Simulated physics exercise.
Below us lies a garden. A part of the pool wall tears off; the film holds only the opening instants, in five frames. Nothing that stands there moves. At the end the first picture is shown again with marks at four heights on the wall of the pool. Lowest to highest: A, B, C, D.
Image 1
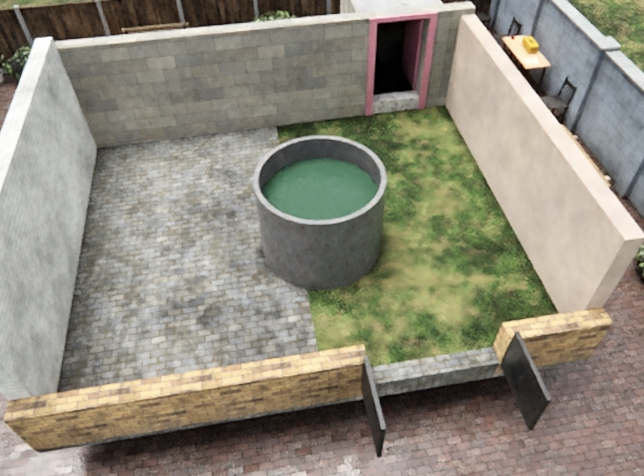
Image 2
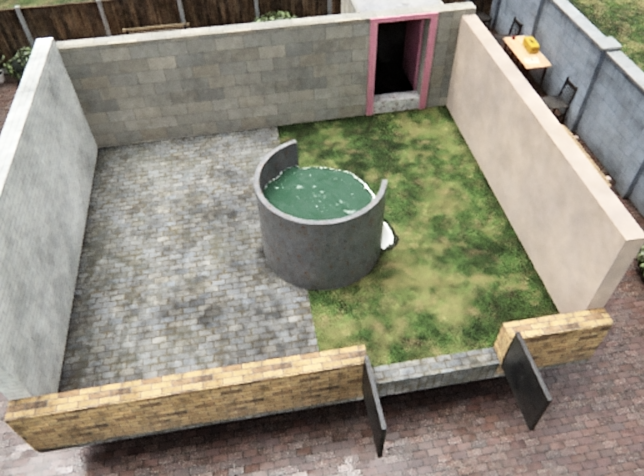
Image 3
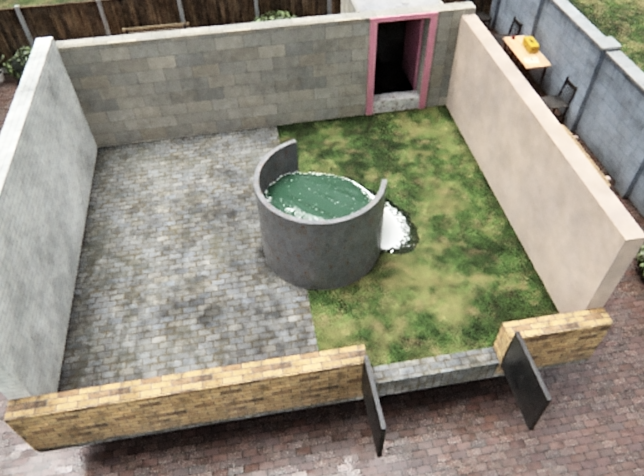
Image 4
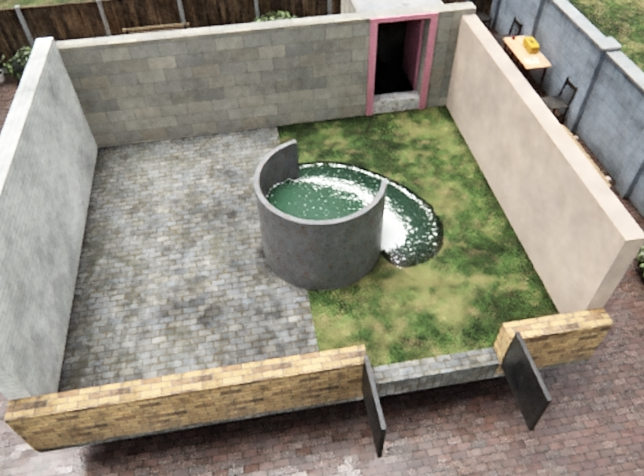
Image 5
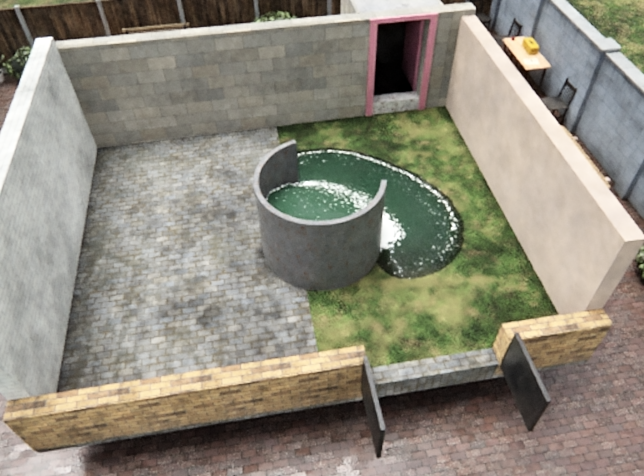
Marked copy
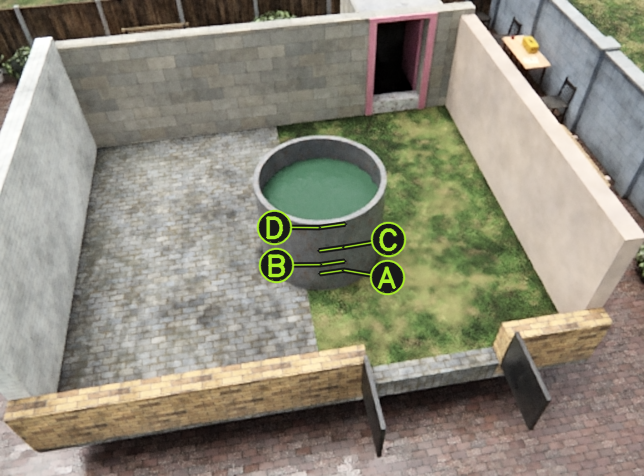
Green water, at rest in a round grey pool at the middle of a walled garden seen from high above, starts pouring out over the grass once the pool's back right side is gone. Grey paving lies left, patchy lawn right, a pink-framed doorway behind and an open dark gate in the low yellowish front wall. The white-flecked water spreads rightward in a widening curved sheet, while the camera stays still.
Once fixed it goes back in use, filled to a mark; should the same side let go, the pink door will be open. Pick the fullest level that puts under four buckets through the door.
C will do.
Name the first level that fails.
Here it is level D.
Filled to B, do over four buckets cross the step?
No, that is safe.
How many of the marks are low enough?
Three of them.
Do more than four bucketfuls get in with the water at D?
Yes, that goes wrong.
In lime, A at (332, 271); B at (332, 262); C at (332, 248); D at (331, 225); from the bottom up A, B, C, D.
Choosing A, nothing gets over.
Choosing B, nothing gets over.
Choosing C, a bucket or two gets in.
Choosing D, about 11 bucketfuls get in.
